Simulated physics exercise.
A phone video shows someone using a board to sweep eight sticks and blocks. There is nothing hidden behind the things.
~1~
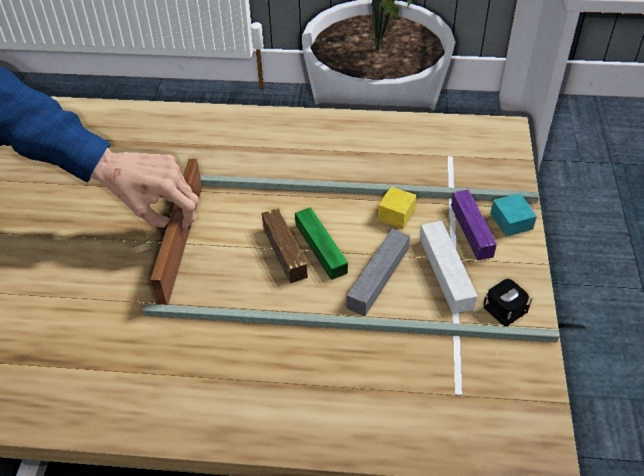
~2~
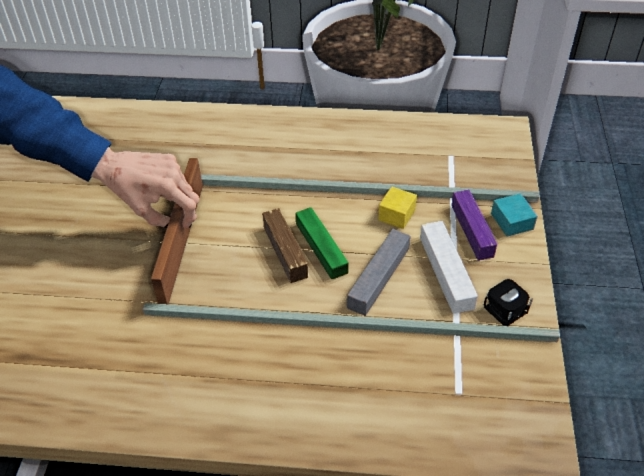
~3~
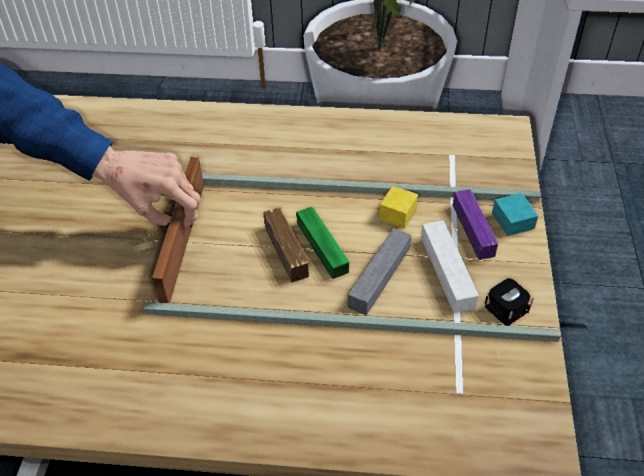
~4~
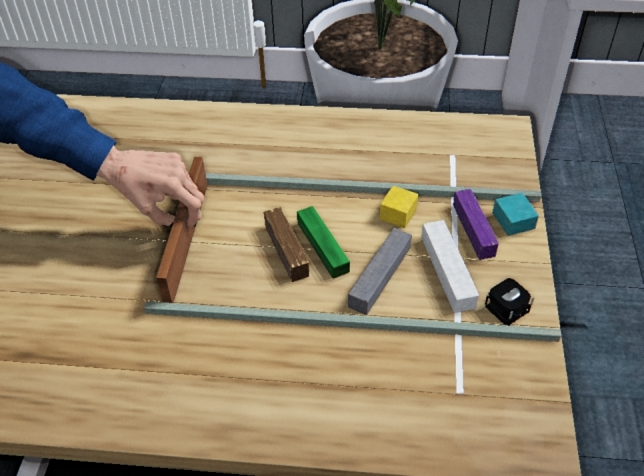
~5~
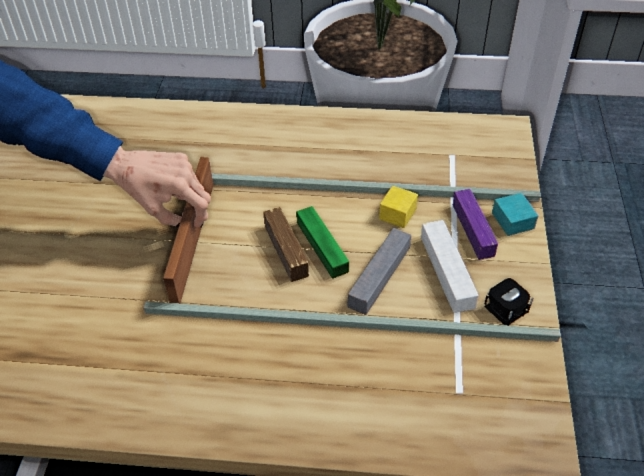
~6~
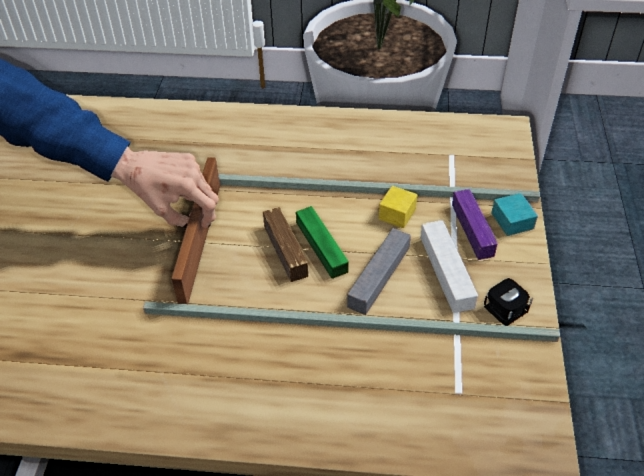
A hand slides an upright wooden board slightly right toward scattered colored blocks on a table.
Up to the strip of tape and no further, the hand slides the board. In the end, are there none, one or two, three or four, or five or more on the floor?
Only one or two.
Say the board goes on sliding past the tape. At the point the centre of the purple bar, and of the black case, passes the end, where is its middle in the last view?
For the purple bar at (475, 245), for the black case at (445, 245).
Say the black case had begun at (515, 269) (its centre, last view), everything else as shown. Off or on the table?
So the black case slips away.
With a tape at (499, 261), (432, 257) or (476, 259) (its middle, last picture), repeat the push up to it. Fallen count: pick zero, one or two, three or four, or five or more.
So, tape by tape, it's 3 or 4, then no fall at all, then just one or two.
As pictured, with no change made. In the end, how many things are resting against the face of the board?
That makes 2.
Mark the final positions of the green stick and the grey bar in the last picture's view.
Green stick at (484, 250), grey bar at (507, 283).
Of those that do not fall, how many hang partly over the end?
Looks like 2 of them.
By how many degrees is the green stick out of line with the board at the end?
I'd say it's about 0° out of line.
Soon after, none off yet; turquoise block at rest near (514, 214); black case at rest near (508, 302); purple bar at rest near (474, 223).
In the end, the number that fall off is one or two; gone, black case.
